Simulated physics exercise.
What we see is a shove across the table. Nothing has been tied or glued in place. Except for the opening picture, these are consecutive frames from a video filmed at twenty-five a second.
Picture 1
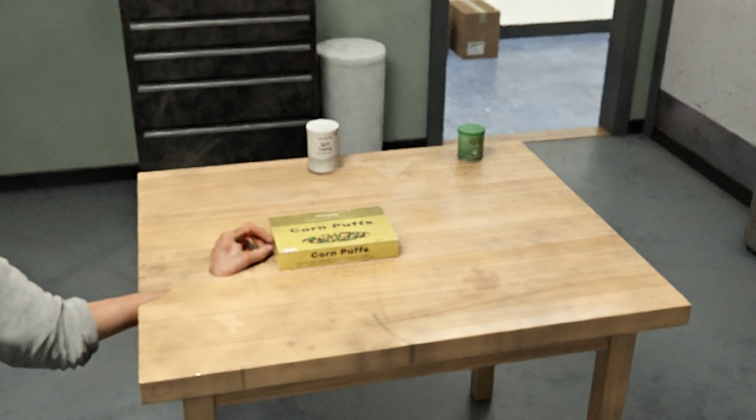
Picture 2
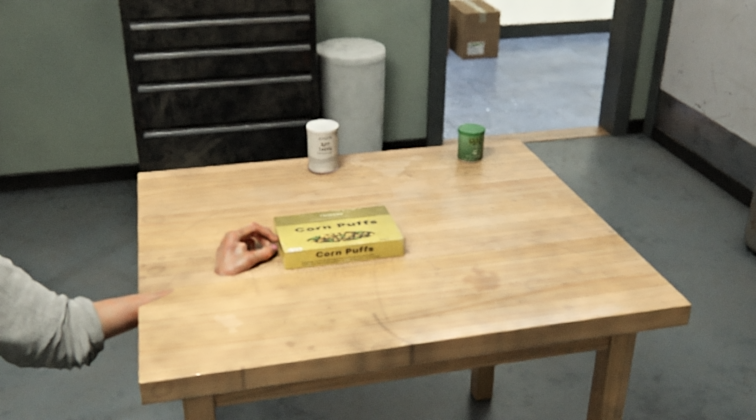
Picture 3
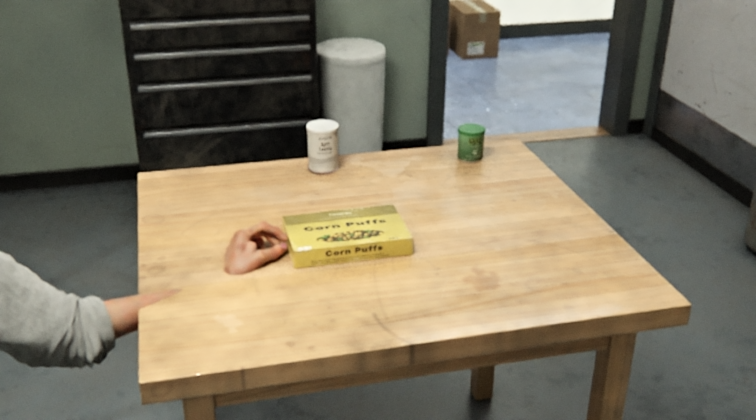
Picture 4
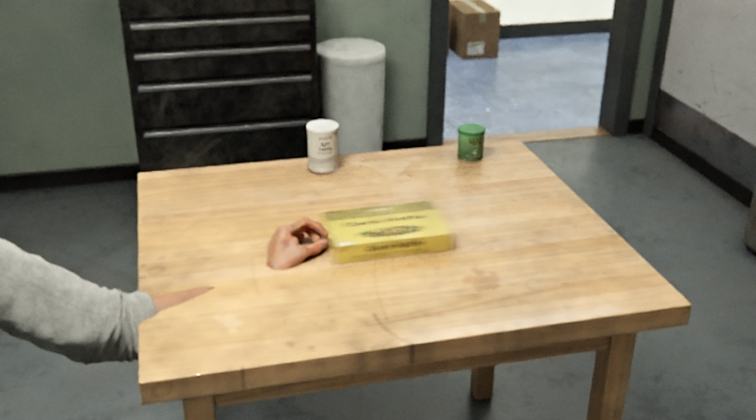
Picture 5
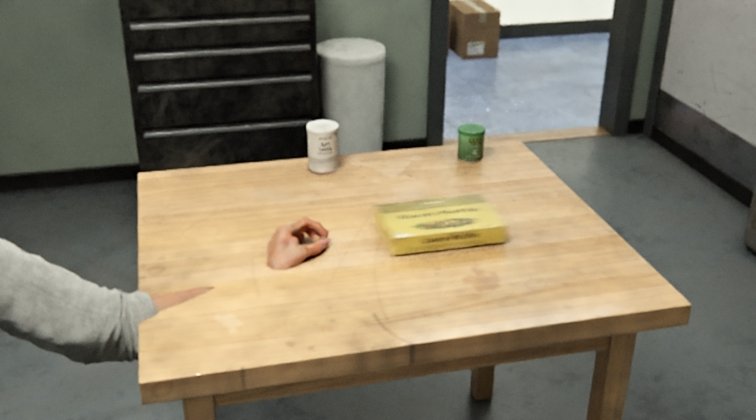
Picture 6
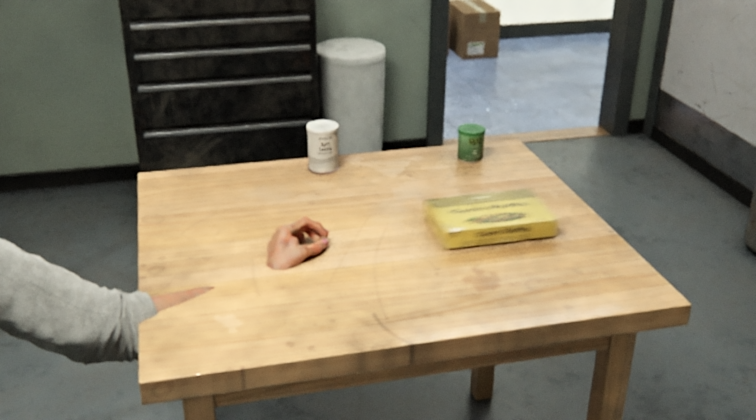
On a wooden table, a hand pushes a yellow packet, which slides right beyond it.
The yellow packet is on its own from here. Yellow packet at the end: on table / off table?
Off the table.
Then, 0.20 s after the last picture, yellow packet now off the table.
Then, 0.50 s after the last picture, things are still on the move.
By the end, off the table, yellow packet.
